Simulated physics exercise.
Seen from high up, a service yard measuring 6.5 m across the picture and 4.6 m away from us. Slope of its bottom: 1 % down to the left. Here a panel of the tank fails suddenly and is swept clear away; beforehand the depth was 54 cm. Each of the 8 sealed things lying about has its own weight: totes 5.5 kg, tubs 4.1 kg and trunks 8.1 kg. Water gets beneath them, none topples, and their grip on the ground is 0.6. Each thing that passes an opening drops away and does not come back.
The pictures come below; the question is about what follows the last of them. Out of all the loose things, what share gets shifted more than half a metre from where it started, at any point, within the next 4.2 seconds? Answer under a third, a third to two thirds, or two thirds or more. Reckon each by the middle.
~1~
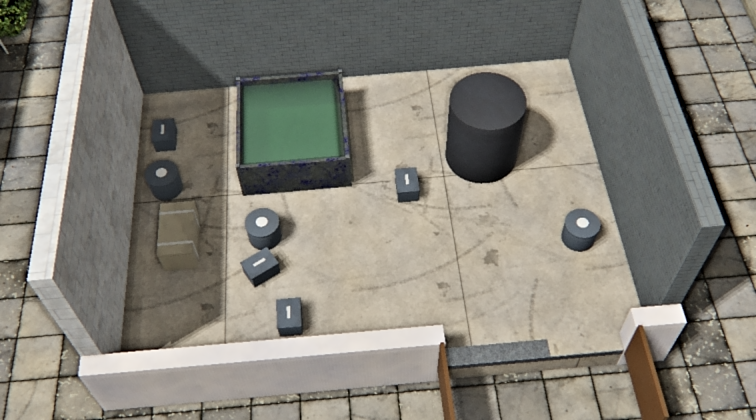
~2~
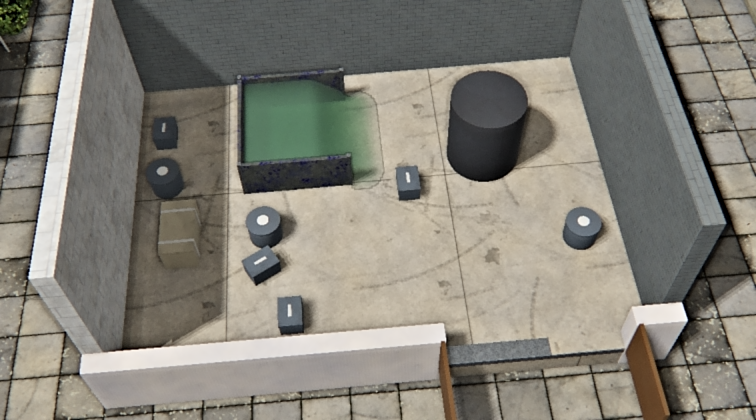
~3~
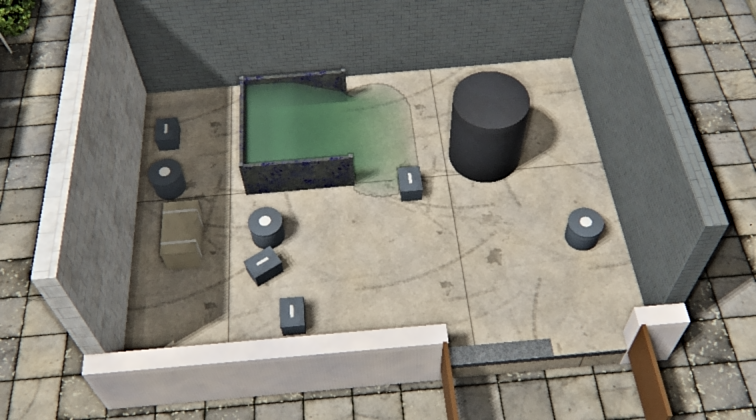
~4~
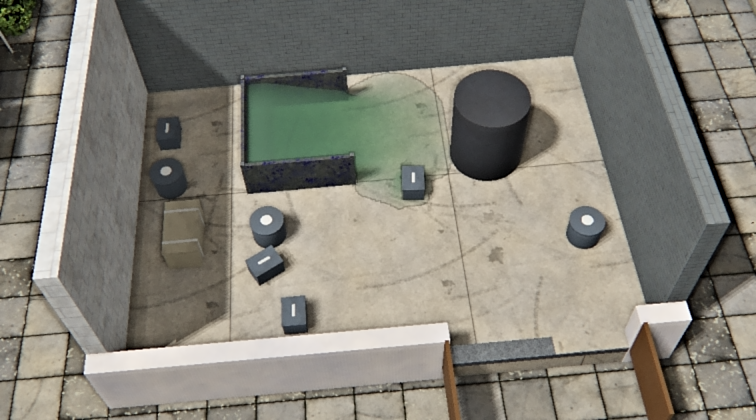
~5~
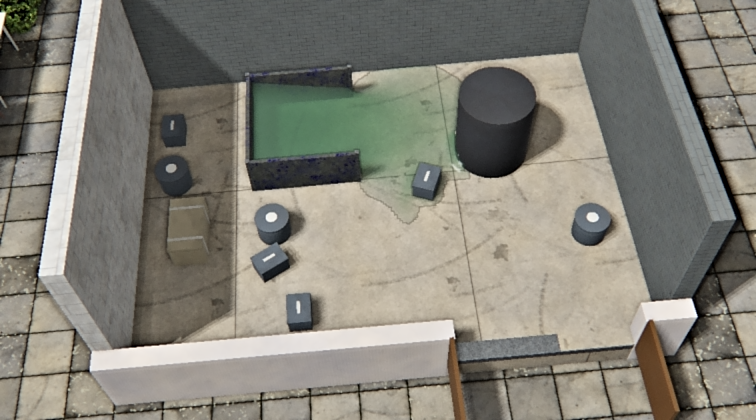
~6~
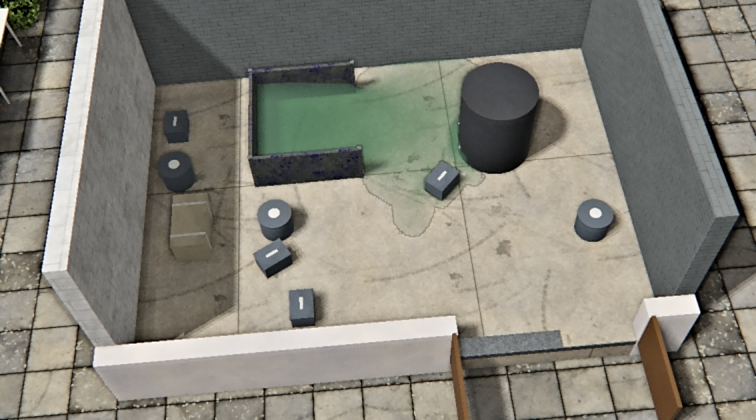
Under a third.
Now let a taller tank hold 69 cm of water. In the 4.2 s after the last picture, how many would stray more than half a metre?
Count: 2.
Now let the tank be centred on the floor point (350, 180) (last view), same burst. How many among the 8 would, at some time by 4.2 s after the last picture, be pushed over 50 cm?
The answer would then be 2.
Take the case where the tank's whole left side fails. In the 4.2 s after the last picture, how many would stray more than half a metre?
Then the count would be 5.
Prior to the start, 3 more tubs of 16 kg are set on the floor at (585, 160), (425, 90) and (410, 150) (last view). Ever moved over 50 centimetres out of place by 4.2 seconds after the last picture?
In turn: Past it, more, past it.
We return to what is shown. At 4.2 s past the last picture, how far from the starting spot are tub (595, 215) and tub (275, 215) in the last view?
In sequence, it comes out as gone out for the first and 0 cm for the second.
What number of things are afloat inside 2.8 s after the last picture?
That would be 1 of them.
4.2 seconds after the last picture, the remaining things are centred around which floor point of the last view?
The centre sits near (233, 223).
Then, 0.4 s after the last picture 1 of 8 are over 50 cm from their spots; 0 afloat.
Then, 1.5 s after the last picture 1 of 8 are over 50 cm from their spots; 0 afloat.
Then, 2.8 s after the last picture 2 of 8 are over 50 cm from their spots; 1 afloat.
Then, 4.2 s after the last picture 2 of 8 are over 50 cm from their spots, and 2 have been at some point; 0 afloat.
